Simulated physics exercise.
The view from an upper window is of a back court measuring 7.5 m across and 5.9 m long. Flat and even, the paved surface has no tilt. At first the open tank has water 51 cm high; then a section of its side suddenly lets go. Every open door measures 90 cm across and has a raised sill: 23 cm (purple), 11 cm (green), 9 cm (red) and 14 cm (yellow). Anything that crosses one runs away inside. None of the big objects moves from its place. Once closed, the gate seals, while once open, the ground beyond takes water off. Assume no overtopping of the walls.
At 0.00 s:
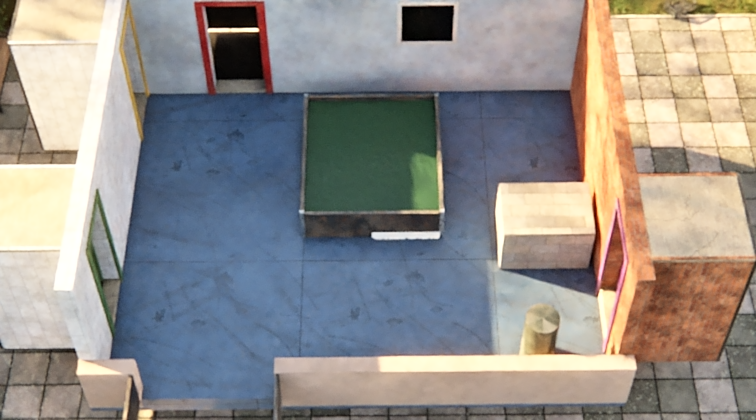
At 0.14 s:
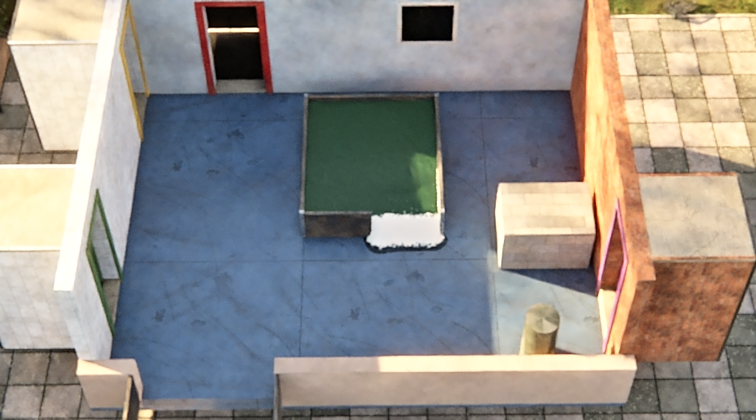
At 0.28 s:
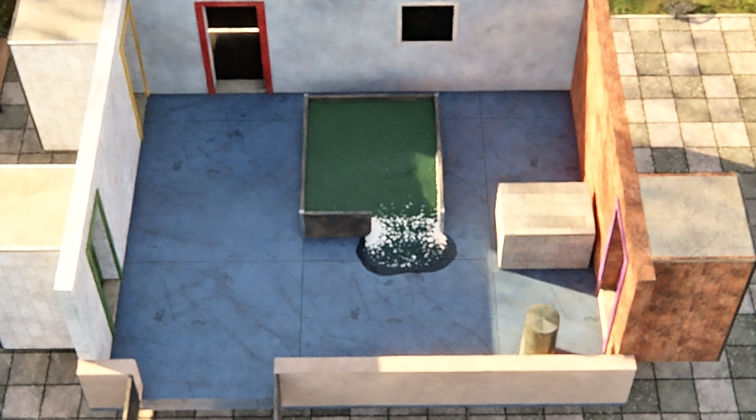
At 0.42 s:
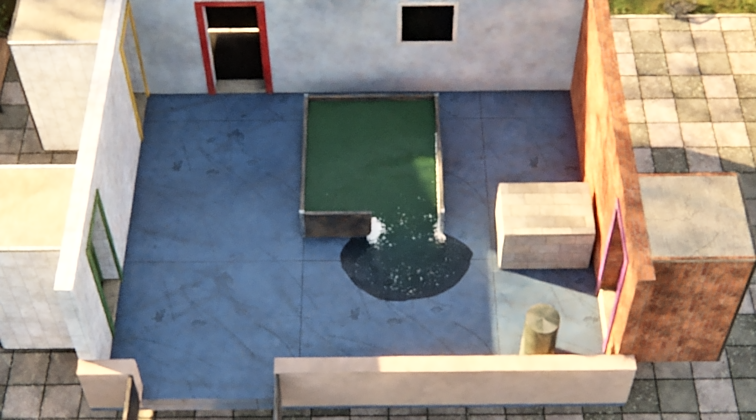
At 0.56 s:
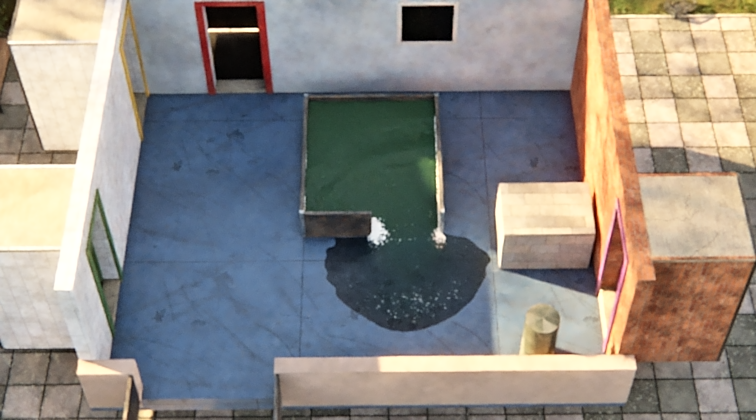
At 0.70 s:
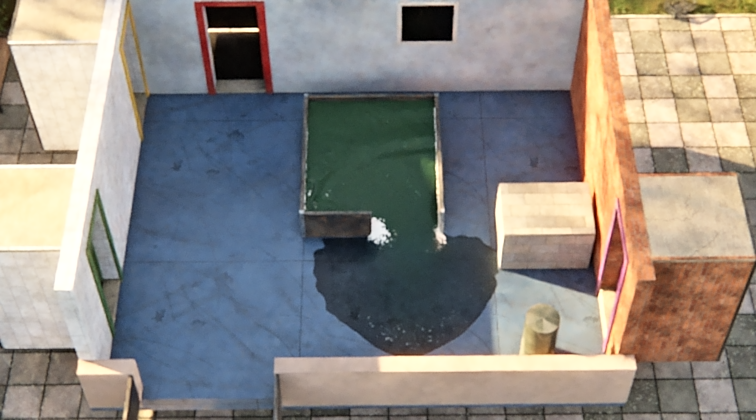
To begin with, an open tank of green water sits in a blue-floored walled court, with a pale strip at its front edge. White, frothy water then pours through a gap at the front right, and a dark pool spreads across the floor, widening toward the low front wall.
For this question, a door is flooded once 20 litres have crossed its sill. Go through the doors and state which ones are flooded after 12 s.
The purple door lets in a smaller amount than the limit; the green door lets in a smaller amount than the limit; the red door lets in a smaller amount than the limit; the yellow door lets in a smaller amount than the limit.
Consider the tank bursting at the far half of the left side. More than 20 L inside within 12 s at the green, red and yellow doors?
Outcomes - green: Not exceeded, red: Exceeded, yellow: Exceeded.
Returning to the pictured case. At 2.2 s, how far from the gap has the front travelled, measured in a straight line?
4.0 m.
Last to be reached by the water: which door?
Result: Red door.
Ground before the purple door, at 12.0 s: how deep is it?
I'd say close to 7.5 cm.
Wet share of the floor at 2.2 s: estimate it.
Close to 25 in a hundred parts are wet.
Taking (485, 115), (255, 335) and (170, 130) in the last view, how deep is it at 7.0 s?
Spot by spot: Some 0, 6, then 2 cm.
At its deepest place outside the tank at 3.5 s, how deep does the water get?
Around 24 centimetres.
After 1.4 s water covers 20 % of the floor and is deepest (29 cm) near (419, 245); purple door not reached, green door not reached, red door not reached, yellow door not reached.
After 2.2 s water covers 25 % of the floor and is deepest (30 cm) near (508, 371); purple door 6 cm at the sill, 0 L in, green door not reached, red door not reached, yellow door not reached.
After 3.5 s water covers 40 % of the floor and is deepest (24 cm) near (594, 381); purple door 19 cm at the sill, 0 L in, green door not reached, red door not reached, yellow door not reached.
After 7.0 s water covers 65 % of the floor and is deepest (17 cm) near (472, 382); purple door 15 cm at the sill, 0 L in, green door 9 cm at the sill, 0 L in, red door not reached, yellow door 1 cm at the sill, 0 L in.
After 12.0 s water covers 90 % of the floor and is deepest (10 cm) near (523, 272); purple door 7 cm at the sill, 0 L in, green door 8 cm at the sill, 0 L in, red door 7 cm at the sill, 0 L in, yellow door 8 cm at the sill, 0 L in.
